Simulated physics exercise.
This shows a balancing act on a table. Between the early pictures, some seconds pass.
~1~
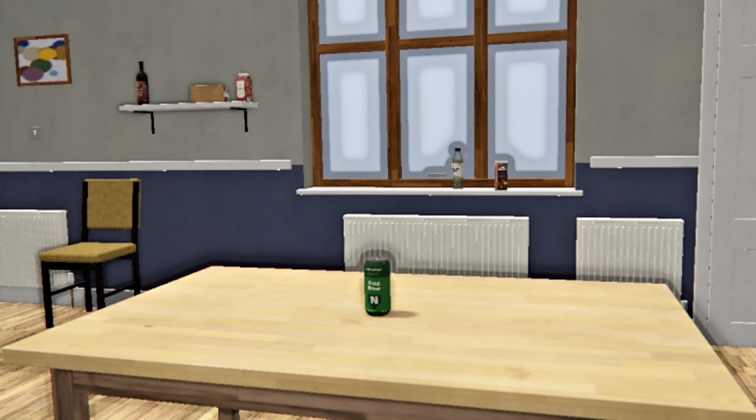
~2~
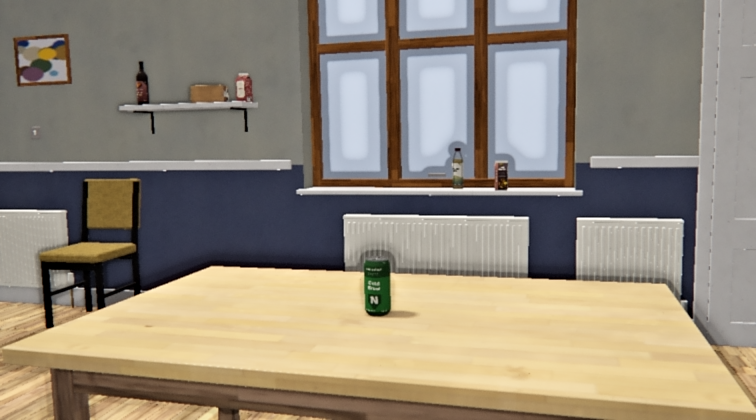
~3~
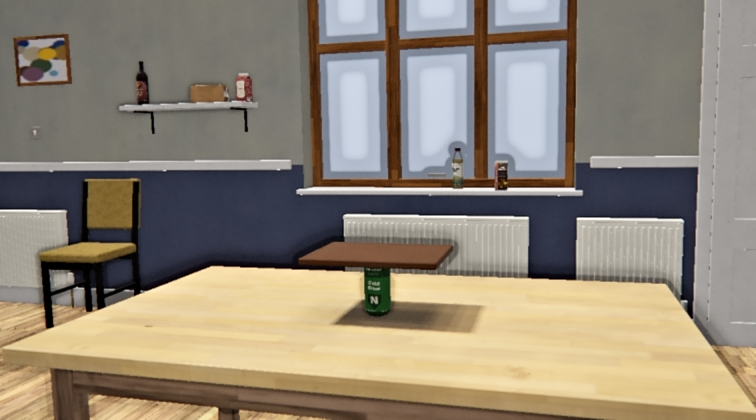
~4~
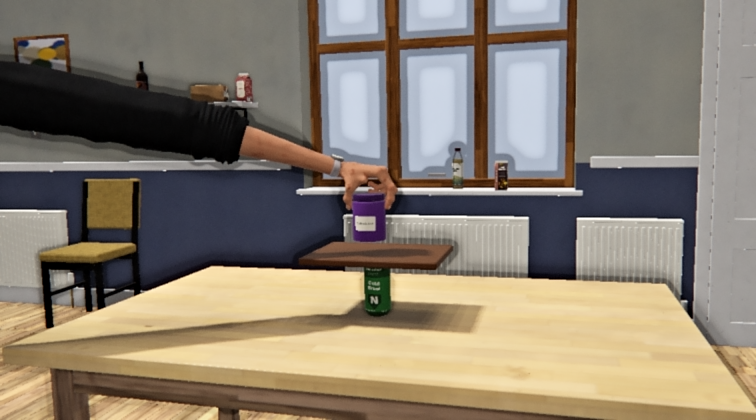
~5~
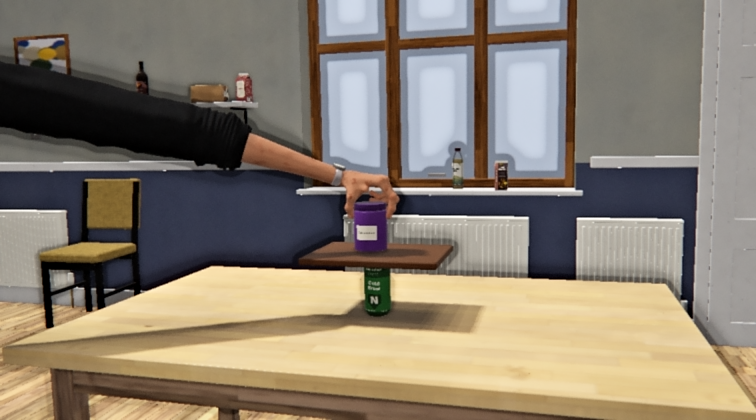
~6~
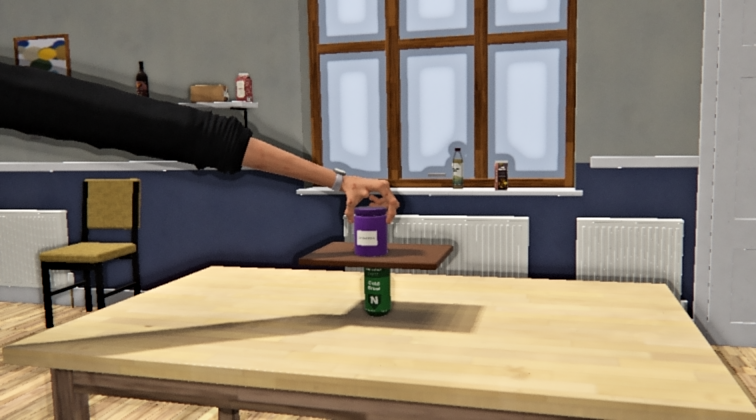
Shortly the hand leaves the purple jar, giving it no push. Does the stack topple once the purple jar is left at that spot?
No, it stays standing.
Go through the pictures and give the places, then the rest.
The last thing is not in view yet, in the first picture.
The last thing is not in view yet, in the second picture.
The last thing is not in view yet; brown lid (379, 255), in the third picture.
Still above its spot; purple jar (369, 216); brown lid (379, 255), in the fourth picture.
Still above its spot; purple jar (371, 226); brown lid (379, 255), in the fifth picture.
In place under the hand; purple jar (371, 231); brown lid (379, 255), in the sixth picture.
Then, 0.20 s after the last picture, nothing has stirred.
Then, 0.40 s after the last picture, purple jar resting near (371, 231).
At rest, all 3 in place. Seen from the same camera at the end, purple jar near (371, 231). The stack keeps its balance.
